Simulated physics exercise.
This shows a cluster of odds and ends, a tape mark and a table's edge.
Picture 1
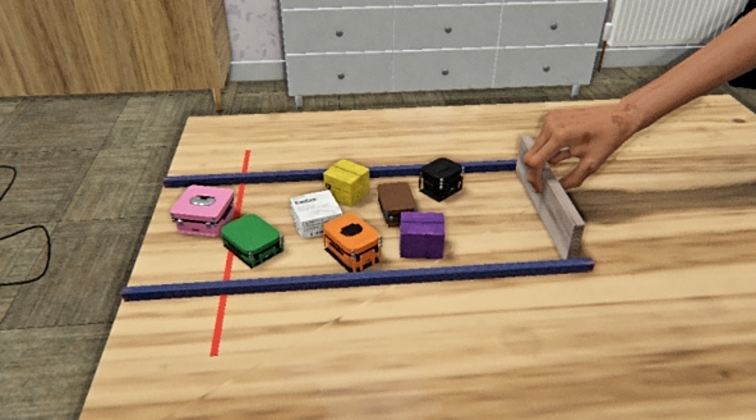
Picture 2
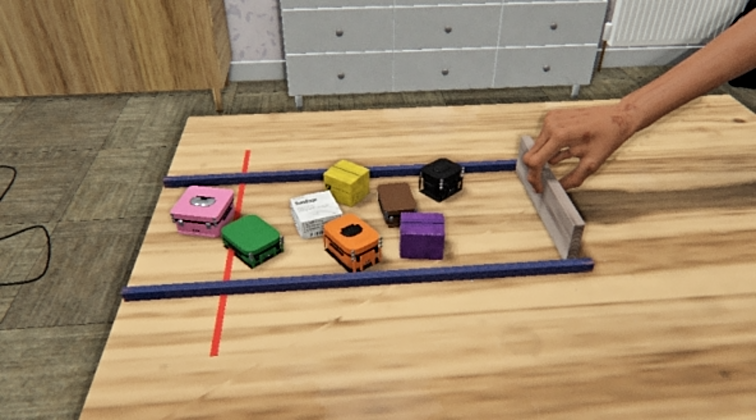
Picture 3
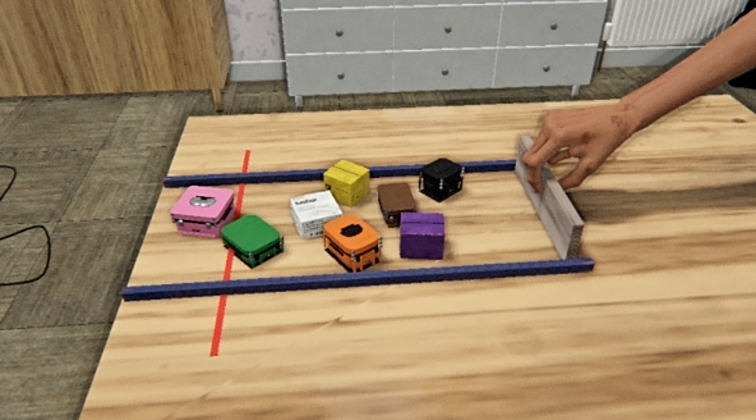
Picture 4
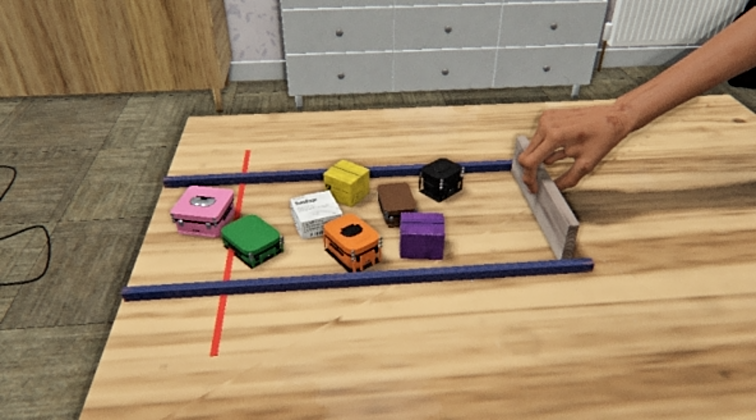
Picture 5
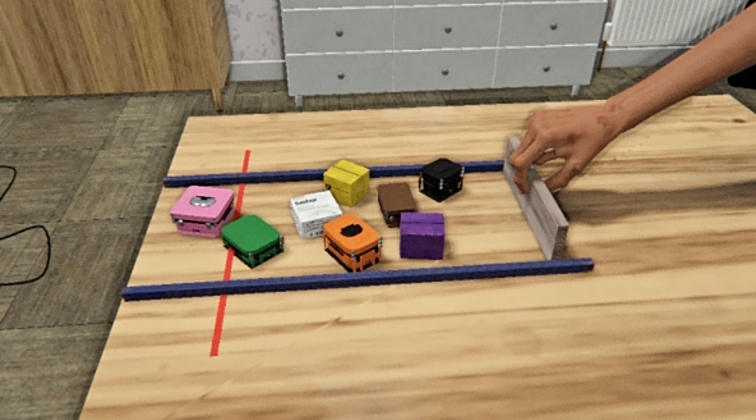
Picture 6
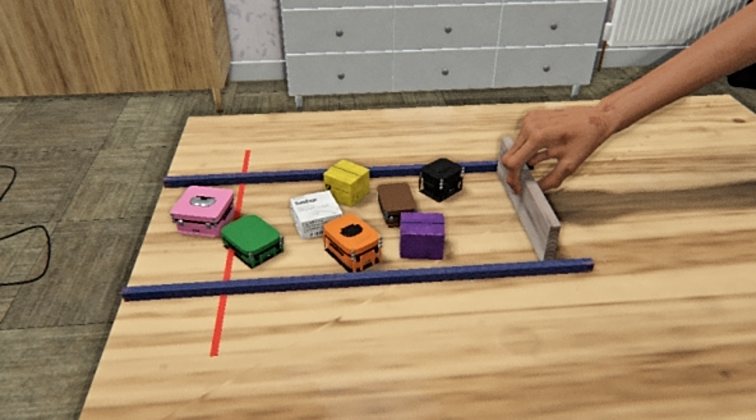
A hand slid an upright board slightly left between two blue rails on a wooden table, while the eight small colored cases and boxes near the red line stayed still.
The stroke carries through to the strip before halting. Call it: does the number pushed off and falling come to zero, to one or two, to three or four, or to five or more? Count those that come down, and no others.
It comes to one or two.
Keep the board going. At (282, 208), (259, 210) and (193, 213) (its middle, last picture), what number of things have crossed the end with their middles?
Per position: 0 / 0 / 5.
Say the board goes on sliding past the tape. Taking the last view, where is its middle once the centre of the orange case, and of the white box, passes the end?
The middle is at (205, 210) when it's the orange case, and at (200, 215) when it's the white box.
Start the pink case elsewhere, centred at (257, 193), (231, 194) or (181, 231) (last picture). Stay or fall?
The pink case is lost; is lost; tumbles off.
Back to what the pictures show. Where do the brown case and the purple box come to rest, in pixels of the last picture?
(220, 210) and (205, 250).
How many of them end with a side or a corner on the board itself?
Contact count: 3.
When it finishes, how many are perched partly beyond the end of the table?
Counting them gives 0.
Early on, none off yet; pink case at rest near (205, 212); green case at rest near (252, 241); white box at rest near (316, 215).
Finally, the number that fall off is one or two; lost, green case and pink case.
